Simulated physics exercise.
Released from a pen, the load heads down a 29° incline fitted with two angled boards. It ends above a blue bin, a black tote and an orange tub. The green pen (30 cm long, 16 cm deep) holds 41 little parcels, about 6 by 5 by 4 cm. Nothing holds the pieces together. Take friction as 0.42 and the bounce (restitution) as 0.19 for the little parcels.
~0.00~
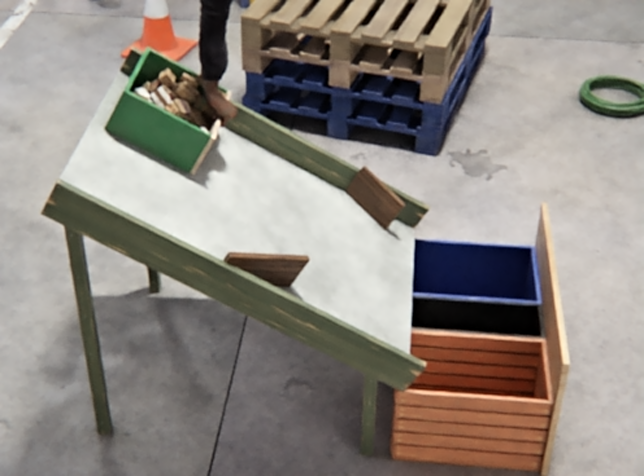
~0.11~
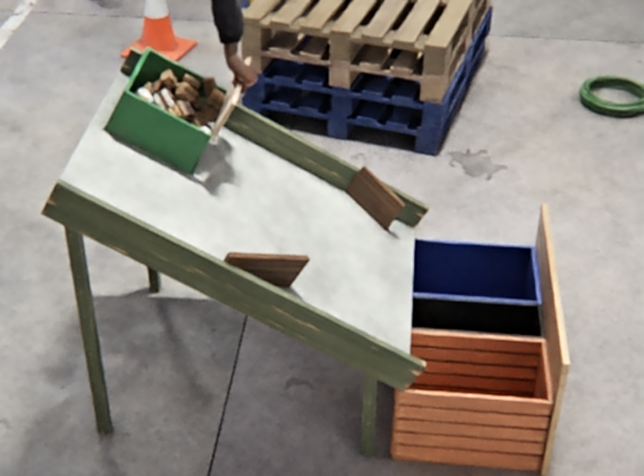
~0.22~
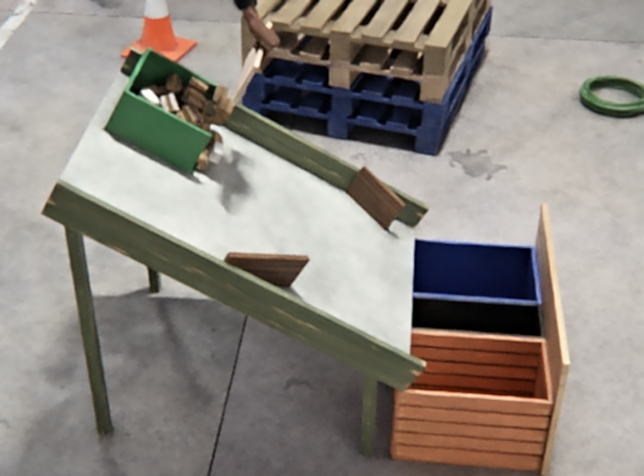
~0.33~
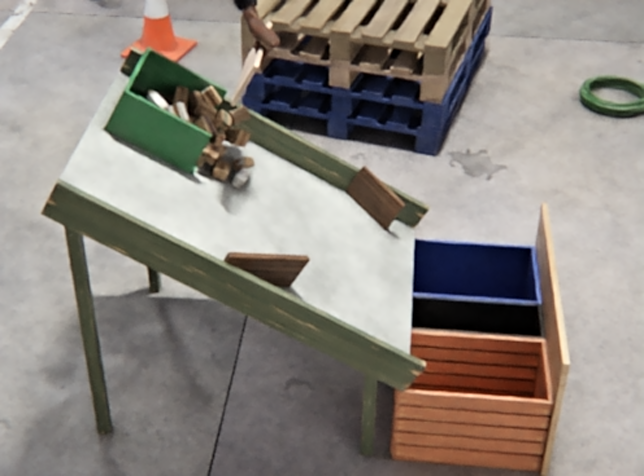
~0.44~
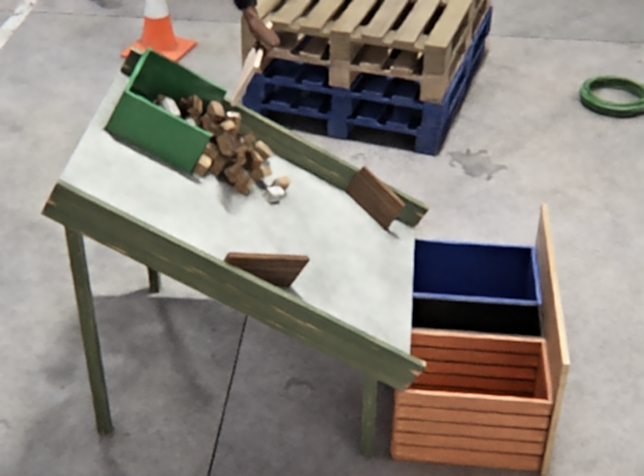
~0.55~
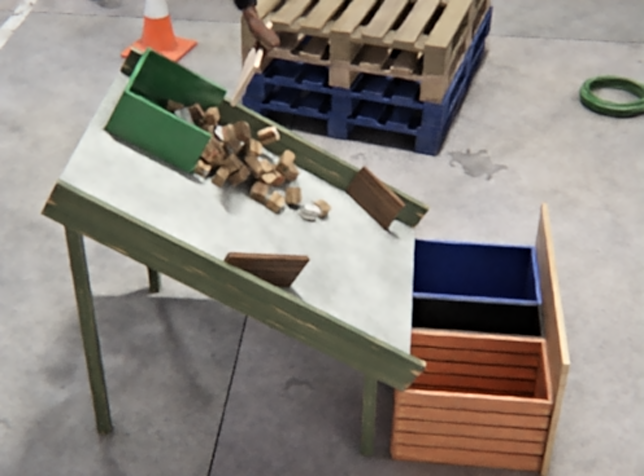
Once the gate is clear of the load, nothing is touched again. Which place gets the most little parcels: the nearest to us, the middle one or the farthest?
The largest share ends in the farthest one: The blue bin.
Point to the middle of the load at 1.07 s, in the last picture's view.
Near (360, 233).
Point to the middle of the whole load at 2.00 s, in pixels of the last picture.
Around (483, 337).
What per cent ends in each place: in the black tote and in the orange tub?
About 15 and 0 per cent.
After 0.78 s, 4 still in the green pen, 36 on the slope and 1 in the air.
After 1.07 s, 6 in the blue bin, 31 on the slope and 4 in the air.
After 1.48 s, 22 in the blue bin, 5 in the black tote, 10 on the slope and 4 in the air.
Outcome (at 2.00 s), 34 in the blue bin and 7 in the black tote.
